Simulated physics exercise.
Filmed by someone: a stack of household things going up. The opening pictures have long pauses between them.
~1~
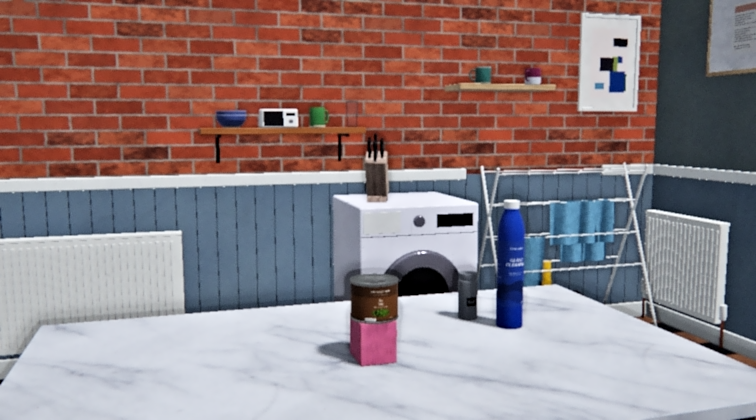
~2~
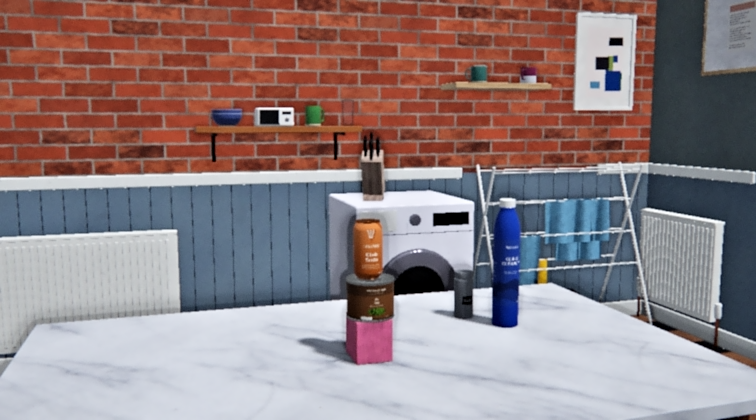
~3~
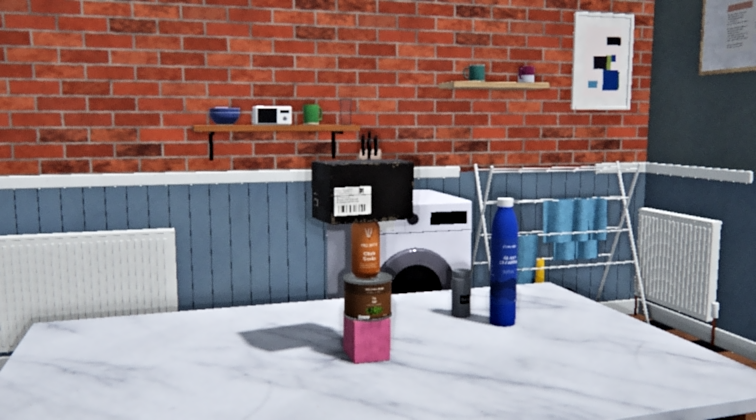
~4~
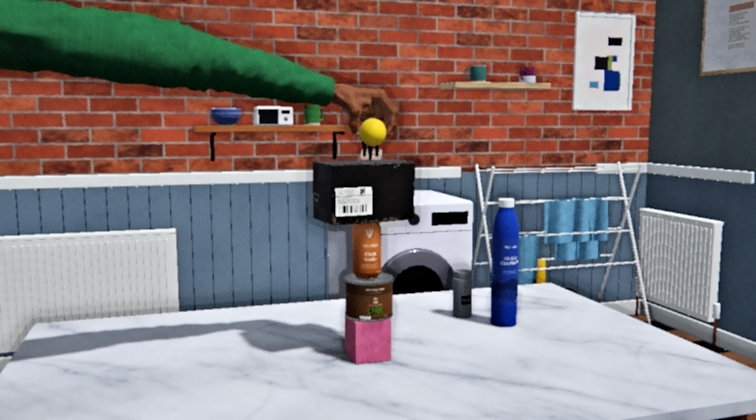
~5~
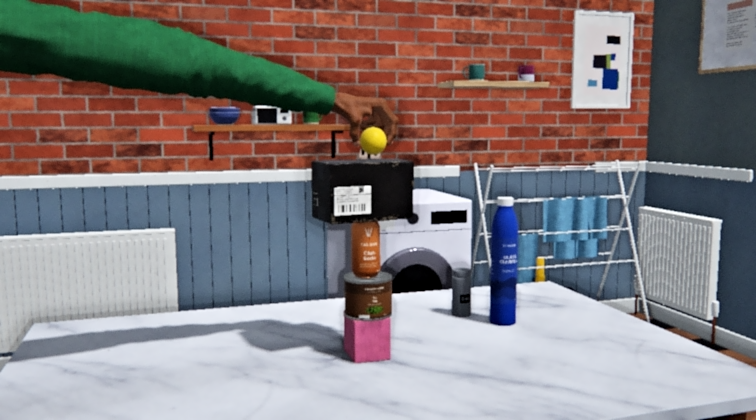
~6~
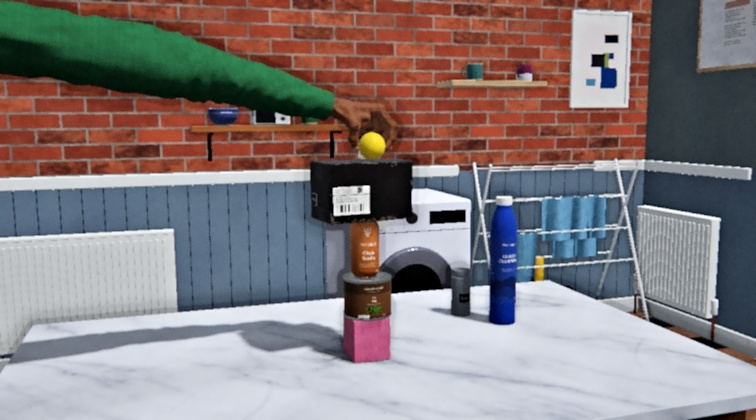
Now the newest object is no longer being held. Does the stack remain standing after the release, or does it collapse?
Safe.
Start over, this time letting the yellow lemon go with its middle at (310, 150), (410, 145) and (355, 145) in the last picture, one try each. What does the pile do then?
The pile collapses in the first case, collapses in the second case and remains standing in the third case.
Then, 0.20 s past the last view, nothing moves.
Then, 0.50 s past the last view, yellow lemon resting near (372, 147).
Finally, all 7 still in place. Final places as the last picture's camera would see them, yellow lemon near (372, 147). The pile keeps its balance.
